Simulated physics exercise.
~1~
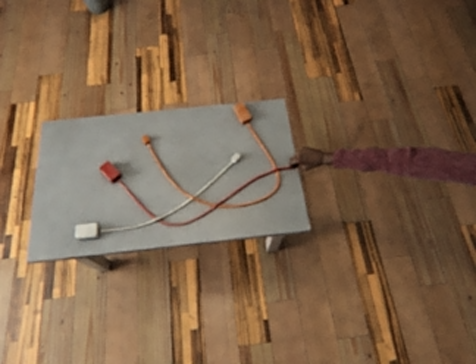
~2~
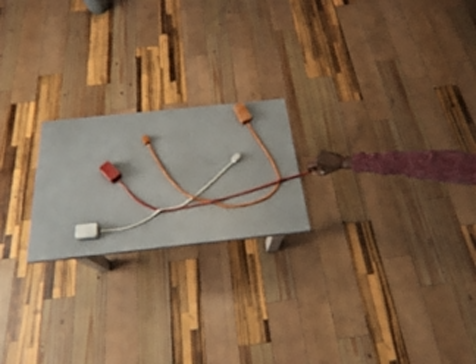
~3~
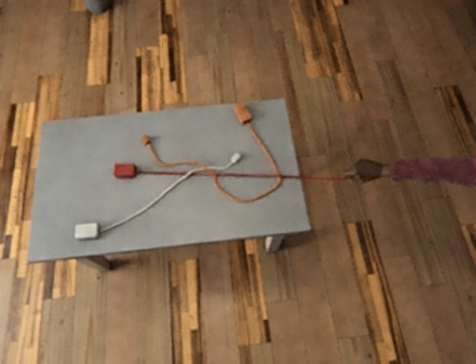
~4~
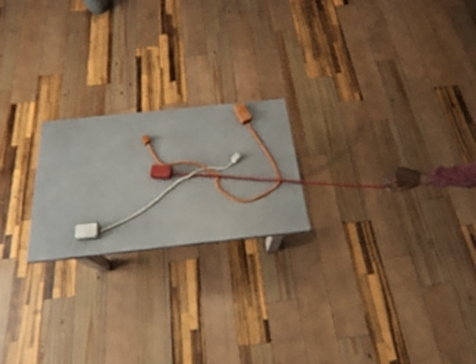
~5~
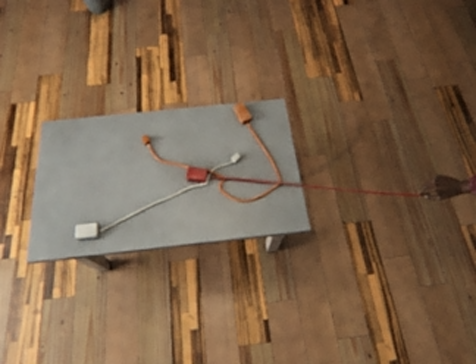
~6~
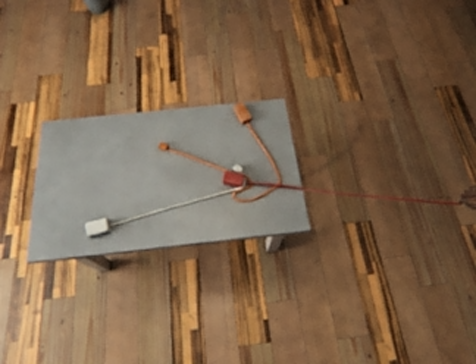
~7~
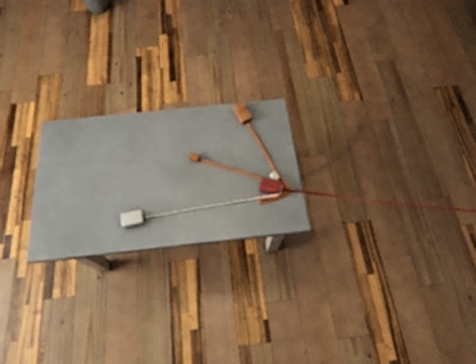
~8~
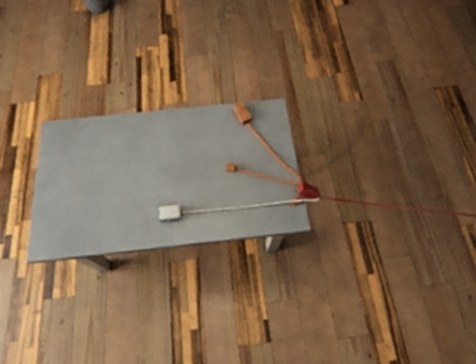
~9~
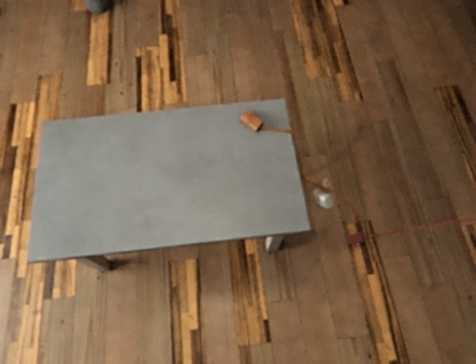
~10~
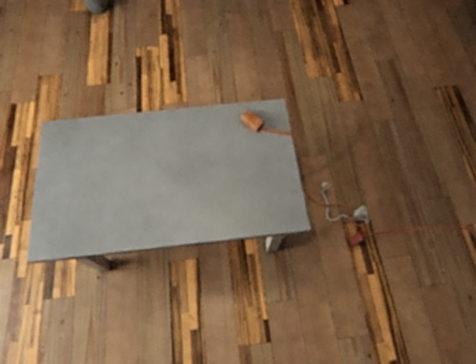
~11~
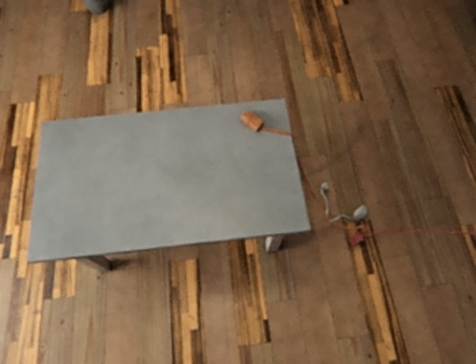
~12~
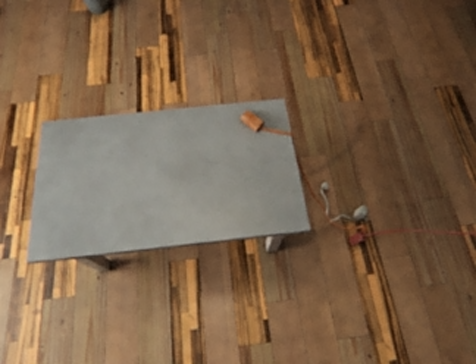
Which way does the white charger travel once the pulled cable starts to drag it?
It moves to the right, sliding across the tabletop and then going over the right edge.
